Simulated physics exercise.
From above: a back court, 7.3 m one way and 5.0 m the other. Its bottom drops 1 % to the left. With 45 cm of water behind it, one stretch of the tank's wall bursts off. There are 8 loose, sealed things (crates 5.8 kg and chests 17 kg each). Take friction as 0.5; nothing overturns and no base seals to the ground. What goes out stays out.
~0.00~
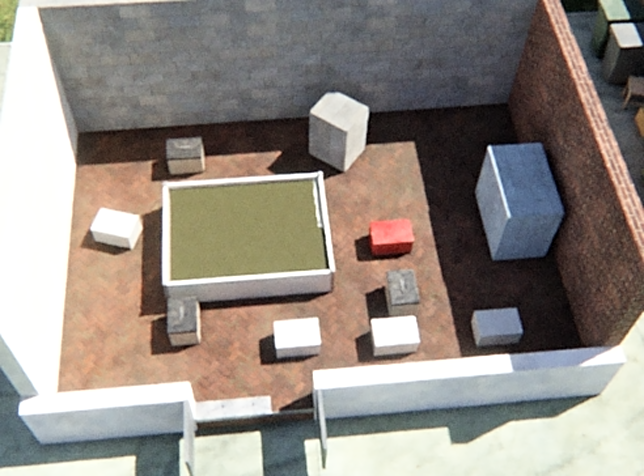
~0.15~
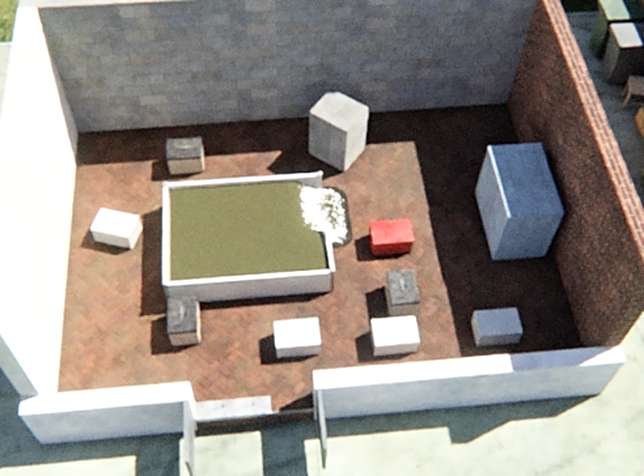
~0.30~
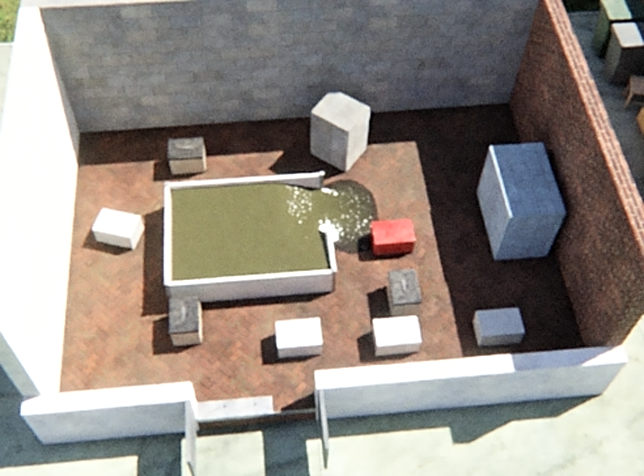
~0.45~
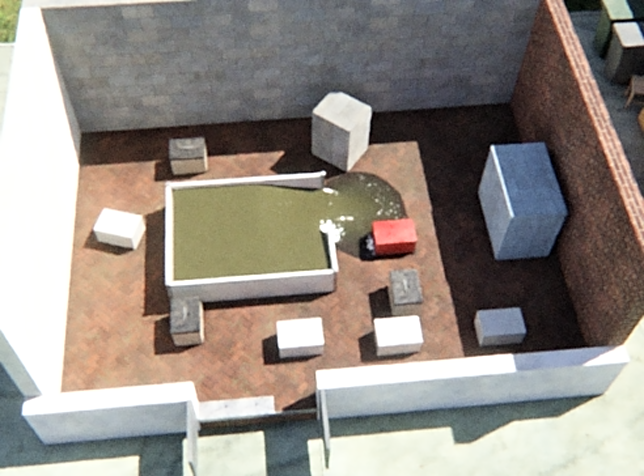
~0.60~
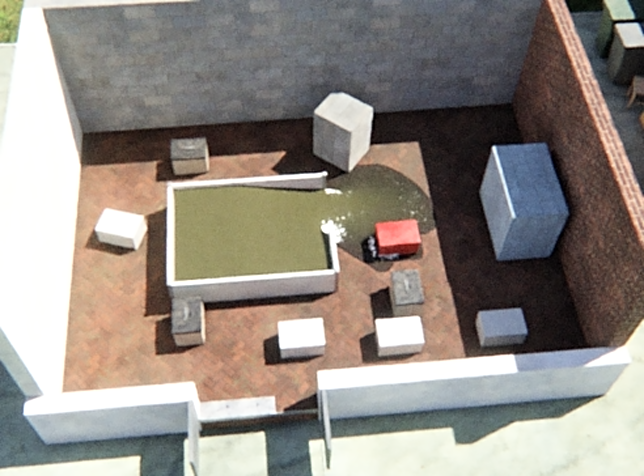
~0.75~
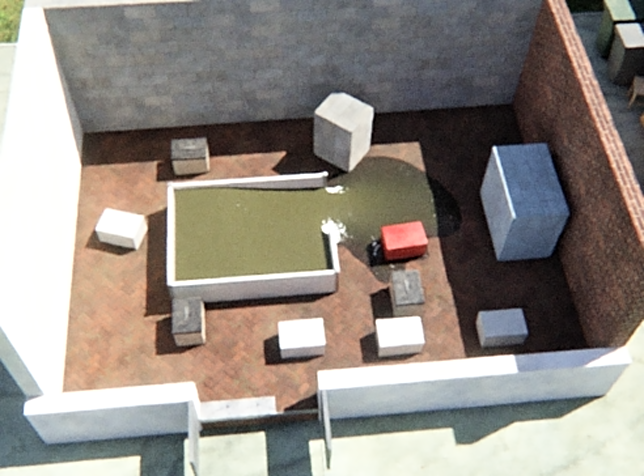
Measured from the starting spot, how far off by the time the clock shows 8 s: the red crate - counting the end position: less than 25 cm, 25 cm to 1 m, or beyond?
Red crate travels far.
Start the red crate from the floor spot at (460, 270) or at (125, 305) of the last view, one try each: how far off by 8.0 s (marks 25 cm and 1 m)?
In that order: It ends far away; it barely shifts.
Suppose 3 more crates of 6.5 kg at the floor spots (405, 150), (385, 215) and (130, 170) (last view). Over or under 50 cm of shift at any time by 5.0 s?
In that order: Past it, past it, less.
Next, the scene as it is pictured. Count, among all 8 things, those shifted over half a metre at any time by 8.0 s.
4 of them.
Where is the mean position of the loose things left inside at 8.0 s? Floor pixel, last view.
Around (247, 298).
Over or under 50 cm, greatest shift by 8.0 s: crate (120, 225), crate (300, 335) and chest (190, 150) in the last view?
In turn: Short of it, past it, short of it.
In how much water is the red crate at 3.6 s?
Roughly 3 cm.
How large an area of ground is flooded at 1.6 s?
Roughly 12 m2.
After 1.6 s the red crate is near (442, 263), 0.8 m from its start, aground; 0 of 8 are out; 0 afloat.
After 3.6 s the red crate is near (458, 332), 1.8 m from its start, aground; 0 of 8 are out; 1 afloat.
After 5.6 s the red crate is near (386, 347), 1.9 m from its start, afloat; 0 of 8 are out; 2 afloat.
After 8.0 s the red crate is near (249, 350), 2.9 m from its start, aground; 0 of 8 are out; 2 afloat.
